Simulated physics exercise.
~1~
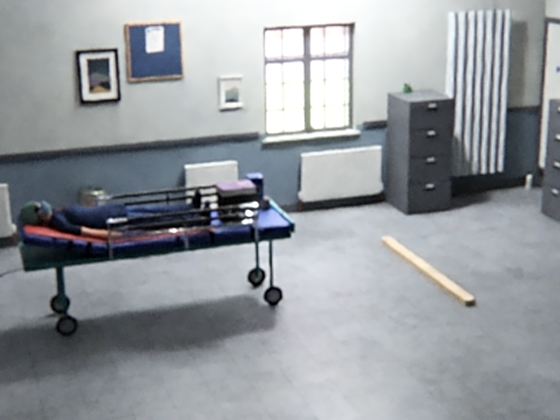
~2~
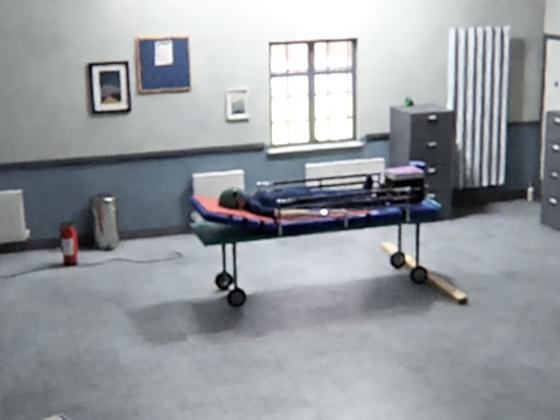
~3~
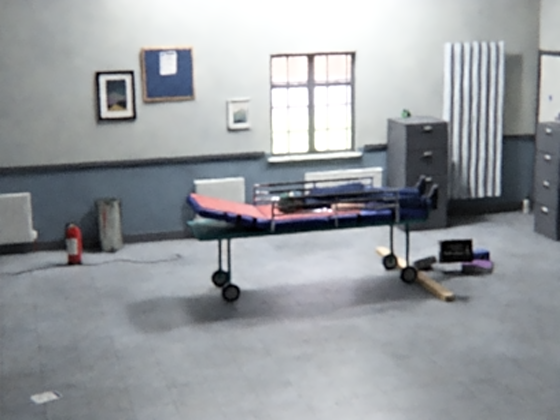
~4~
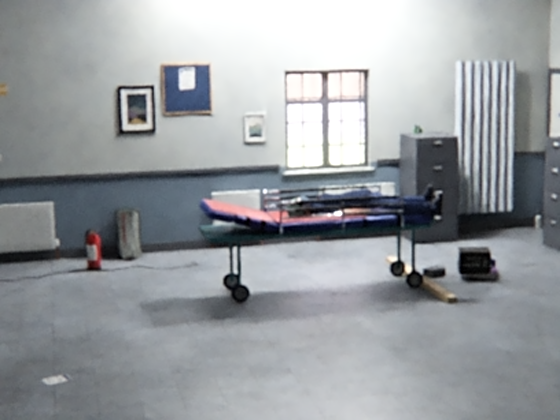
A wheeled gurney carrying a person, feet first, with a cluster of loose things near the feet, rolls right across a grey floor toward a pale wooden sill. Its front wheels reach the sill and it stops short, staying level. The person keeps sliding toward the foot end, baring the red and blue surface at the head end. The black holdall, grey glove box, blue pump and purple folder drop off beyond the foot end and tumble to the floor. At the end they lie past the sill, while the person remains on the gurney with the left ankle over its foot end.
